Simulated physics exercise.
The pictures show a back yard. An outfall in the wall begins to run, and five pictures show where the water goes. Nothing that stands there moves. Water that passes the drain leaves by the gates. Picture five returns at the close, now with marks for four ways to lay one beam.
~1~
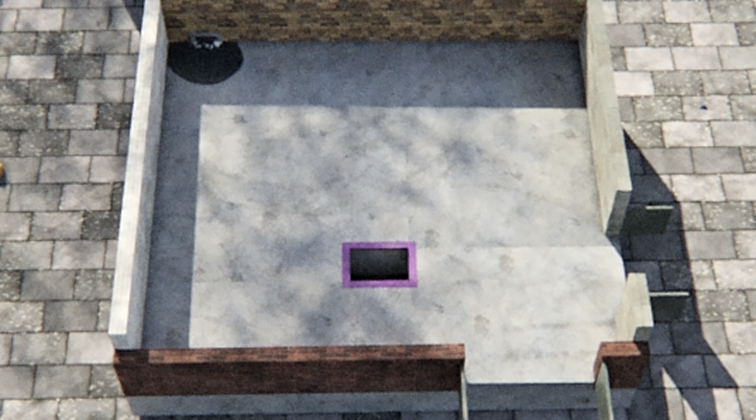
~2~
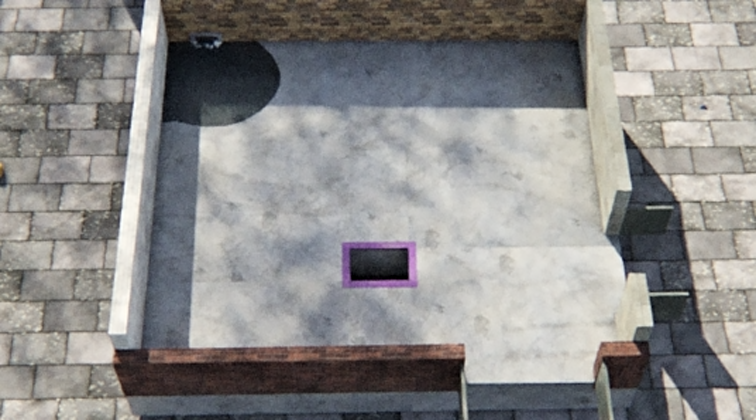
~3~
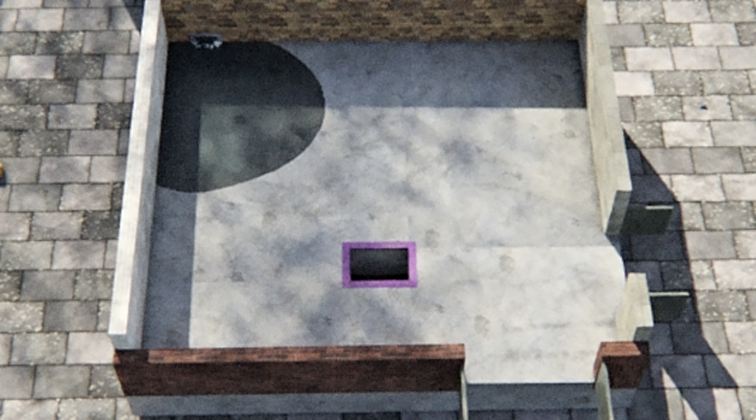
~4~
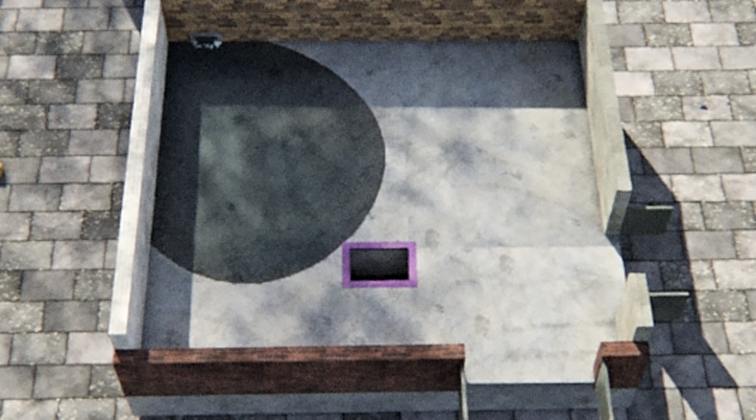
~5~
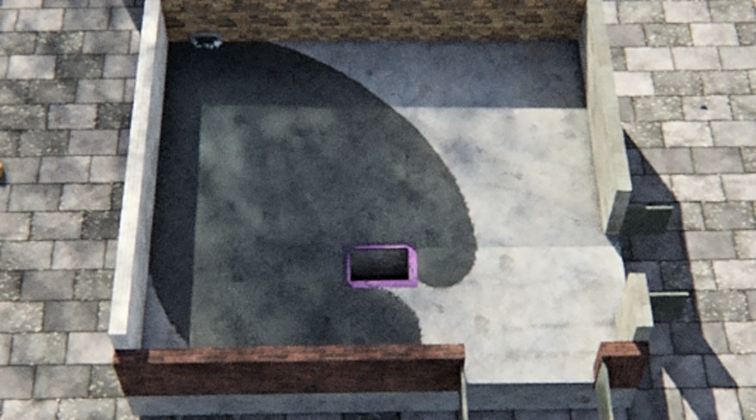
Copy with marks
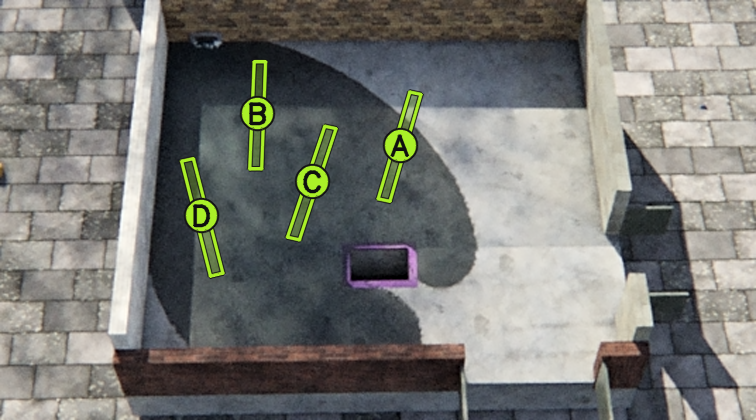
Dark water spreads from the top left corner across the walled yard, reaching a purple-edged drain.
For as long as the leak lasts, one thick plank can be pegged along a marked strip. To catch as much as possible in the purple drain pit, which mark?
Choose A.
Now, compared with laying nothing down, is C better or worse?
It is worse.
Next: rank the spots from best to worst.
Best to worst: A, D, B, C.
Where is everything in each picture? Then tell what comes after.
Outfall at (206, 38); purple drain pit at (379, 265); open gate at (610, 275); open gate at (527, 369); water covers 2 % of the ground and shows as far out as (235, 70); purple drain pit still dry.
Water covers 7 % of the ground and shows as far out as (208, 122); purple drain pit still dry.
Water covers 15 % of the ground and shows as far out as (200, 187); purple drain pit still dry.
Water covers 31 % of the ground and shows as far out as (308, 264); purple drain pit still dry.
Water covers 49 % of the ground and shows as far out as (365, 324); purple drain pit taking water.
On the marked copy, A from (384, 200) to (415, 93); B from (255, 168) to (259, 61); C from (293, 238) to (330, 127); D from (187, 159) to (216, 274).
For spot A, about 42 % of the stream runs into the purple drain pit, about 58 % out by the gates.
For spot B, about 9 % of the stream runs into the purple drain pit, about 90 % out by the gates.
For spot C, about 2 % of the stream runs into the purple drain pit, about 98 % out by the gates.
For spot D, about 30 % of the stream runs into the purple drain pit, about 70 % out by the gates.
